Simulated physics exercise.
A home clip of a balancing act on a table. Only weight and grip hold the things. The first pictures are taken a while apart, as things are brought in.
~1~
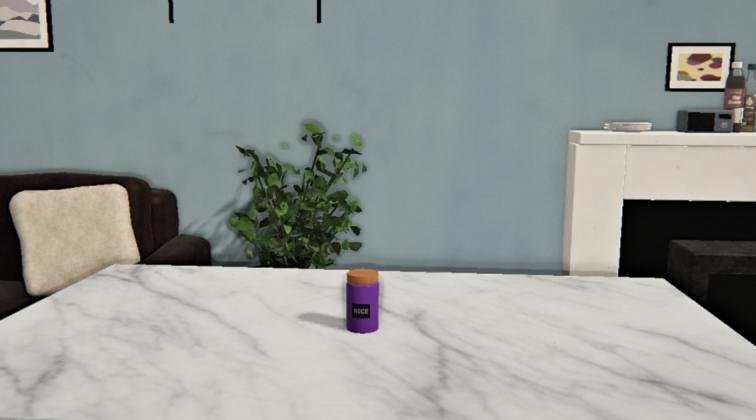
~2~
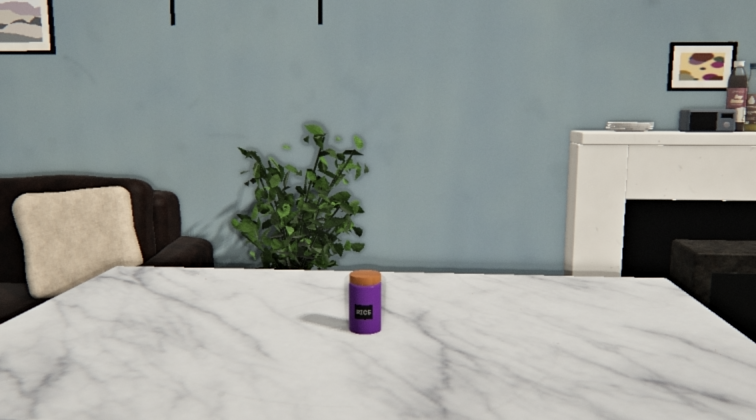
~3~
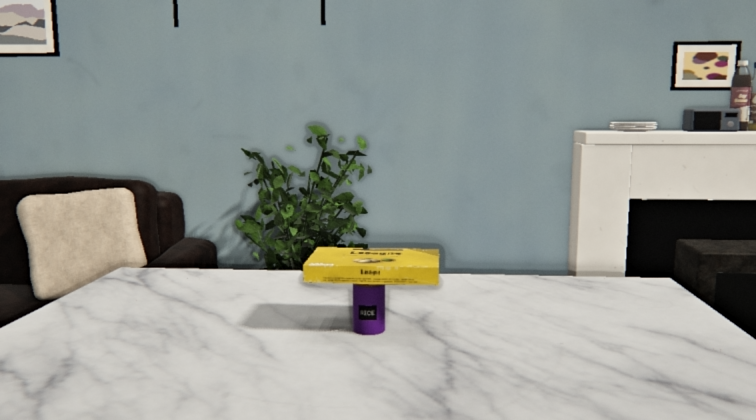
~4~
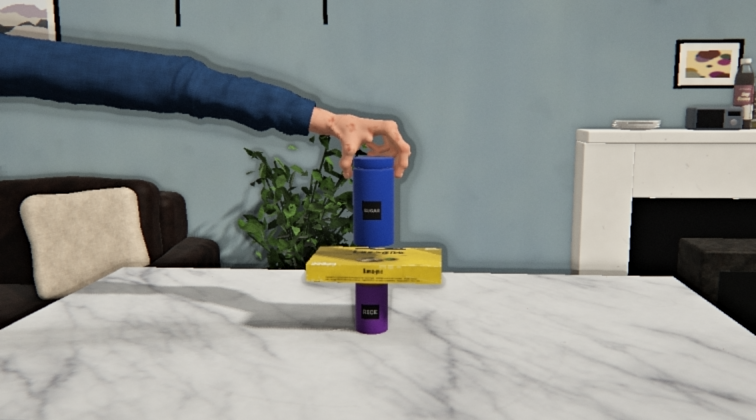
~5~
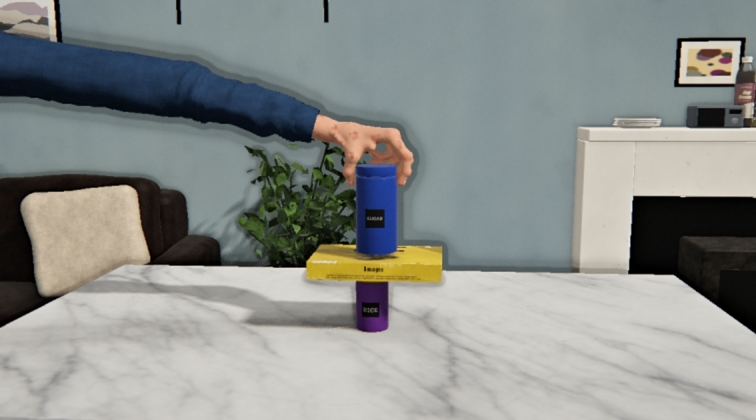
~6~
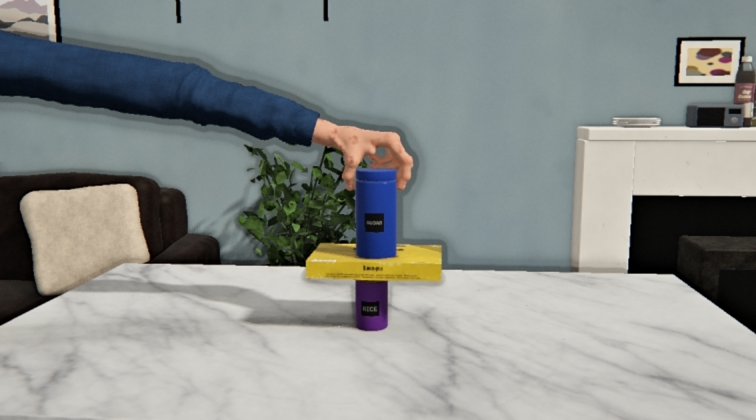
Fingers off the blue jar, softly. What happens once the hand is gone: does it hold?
It holds.
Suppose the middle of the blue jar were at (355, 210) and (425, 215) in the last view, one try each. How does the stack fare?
First, it holds; second, it gives way.
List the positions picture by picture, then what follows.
In the first picture, the last thing is not in view yet.
In the second picture, the last thing is not in view yet.
In the third picture, the last thing is not in view yet; yellow packet (374, 265).
The fourth picture shows still above its spot; blue jar (374, 201); yellow packet (377, 264).
The fifth picture shows still above its spot; blue jar (377, 208); yellow packet (377, 262).
The sixth picture shows in place under the hand; blue jar (376, 213); yellow packet (377, 261).
Then, 0.30 s on from there, no change.
Then, 0.70 s on from there, blue jar resting near (376, 213).
In the end, all 3 unmoved. At the end, from the last picture's camera, blue jar near (376, 213). The stack stays up.
